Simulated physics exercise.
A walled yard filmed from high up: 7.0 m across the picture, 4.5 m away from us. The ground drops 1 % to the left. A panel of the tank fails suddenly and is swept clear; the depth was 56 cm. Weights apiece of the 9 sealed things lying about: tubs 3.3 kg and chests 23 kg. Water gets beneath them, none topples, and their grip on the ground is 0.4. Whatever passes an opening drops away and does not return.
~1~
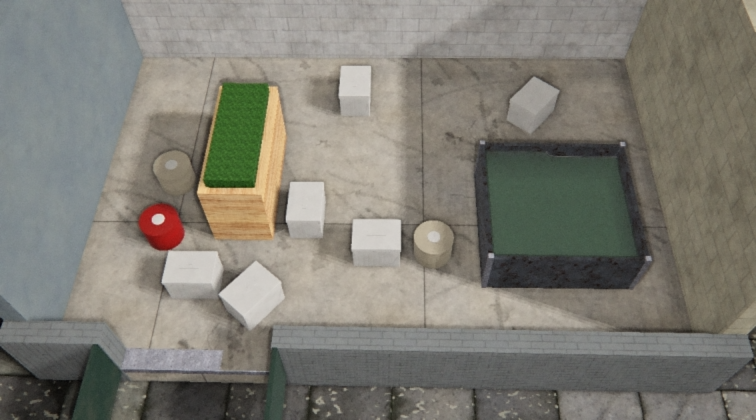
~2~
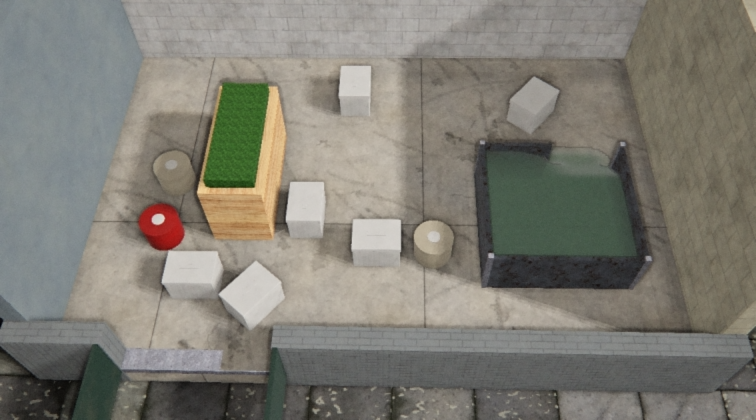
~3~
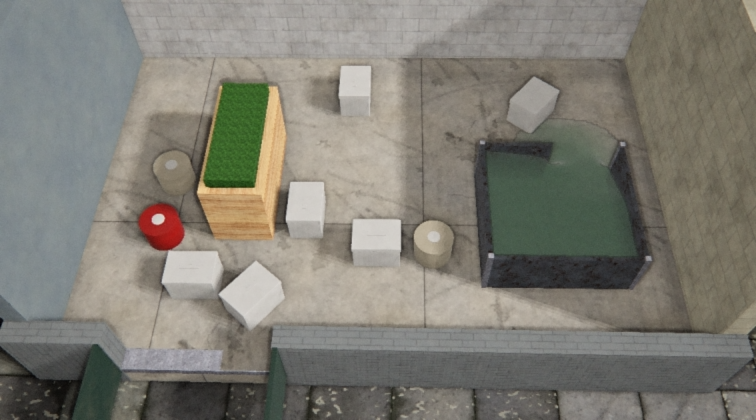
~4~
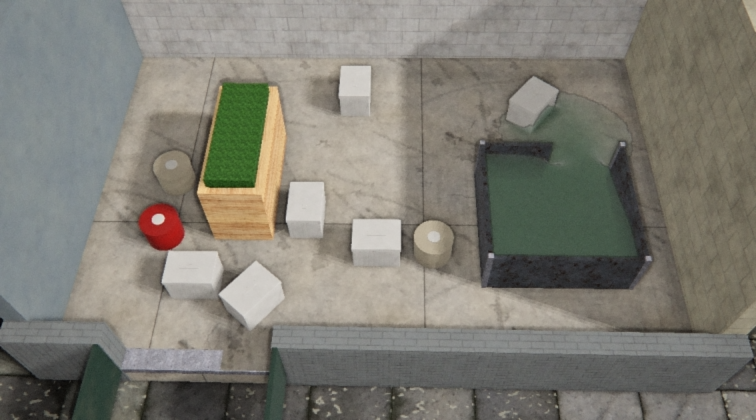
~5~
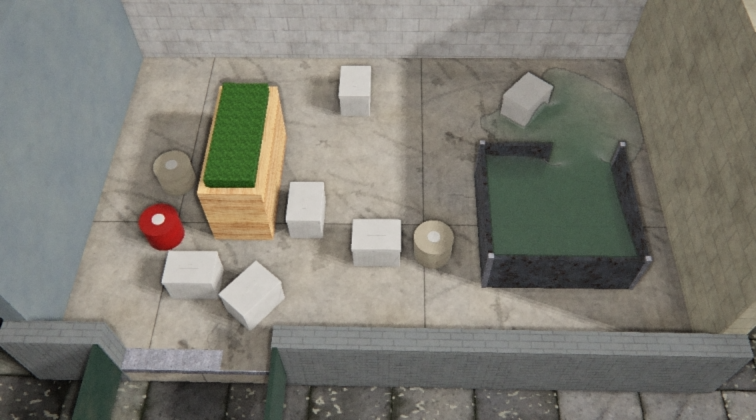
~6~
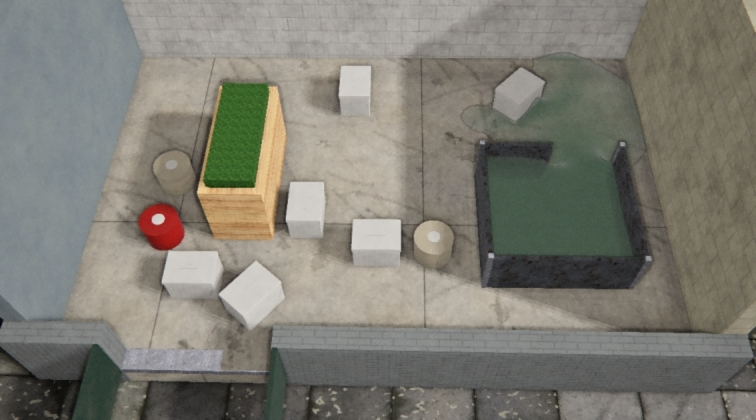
A dark-walled square tank of green water stands at the right of a walled, paved yard seen from high above, the view staying still. A wooden block with a grassy green top stands at left, with white chests, two tan tubs and a red tub scattered around. The tank's far side opens, water fans out across the paving, and the chest behind it shifts slightly left.
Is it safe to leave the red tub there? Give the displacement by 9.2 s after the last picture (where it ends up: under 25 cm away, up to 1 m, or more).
The red tub moves a short way.
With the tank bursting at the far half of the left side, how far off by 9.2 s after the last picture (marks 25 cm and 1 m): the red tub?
Then the red tub travels far.
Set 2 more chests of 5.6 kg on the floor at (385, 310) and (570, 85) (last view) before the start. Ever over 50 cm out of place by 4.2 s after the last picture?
In that order: Under, past it.
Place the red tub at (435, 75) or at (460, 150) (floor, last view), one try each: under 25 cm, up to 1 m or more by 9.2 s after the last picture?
In that order: It travels far; it is nudged along.
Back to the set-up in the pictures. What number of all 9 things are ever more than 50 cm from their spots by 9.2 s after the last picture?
I count 4.
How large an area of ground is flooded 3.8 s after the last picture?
About 19 m2.
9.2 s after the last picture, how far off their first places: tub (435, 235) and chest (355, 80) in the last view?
In that order: 10 cm, 200 cm.
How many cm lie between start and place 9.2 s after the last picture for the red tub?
About 80 cm.
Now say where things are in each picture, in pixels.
The red tub at (159, 220) rests on the ground; water covers 2.3 m2; 0 of 9 have shifted, in the first picture.
The red tub at (159, 220) rests on the ground; 2.8 m2 under water; 0 of 9 have shifted, in the second picture.
The red tub at (159, 220) rests on the ground; 3.4 m2 under water; 0 of 9 have shifted, in the third picture.
The red tub at (159, 220) rests on the ground; 4.0 m2 under water; 0 of 9 have shifted, in the fourth picture.
The red tub at (159, 220), on the bottom; 4.7 m2 under water; 1 of 9 have shifted, in the fifth picture.
The red tub at (159, 220), on the bottom; water covers 5.4 m2; 1 of 9 have shifted, in the sixth picture.
Then, 1.2 s after the last picture the red tub is near (159, 220), 0.0 m from its start, aground; 0 of 9 are out; 0 afloat.
Then, 3.8 s after the last picture the red tub is near (159, 220), 0.0 m from its start, aground; 0 of 9 are out; 0 afloat.
Then, 6.2 s after the last picture the red tub is near (160, 222), 0.0 m from its start, aground; 0 of 9 are out; 0 afloat.
Then, 9.2 s after the last picture the red tub is near (133, 271), 0.7 m from its start, afloat; 0 of 9 are out; 3 afloat.
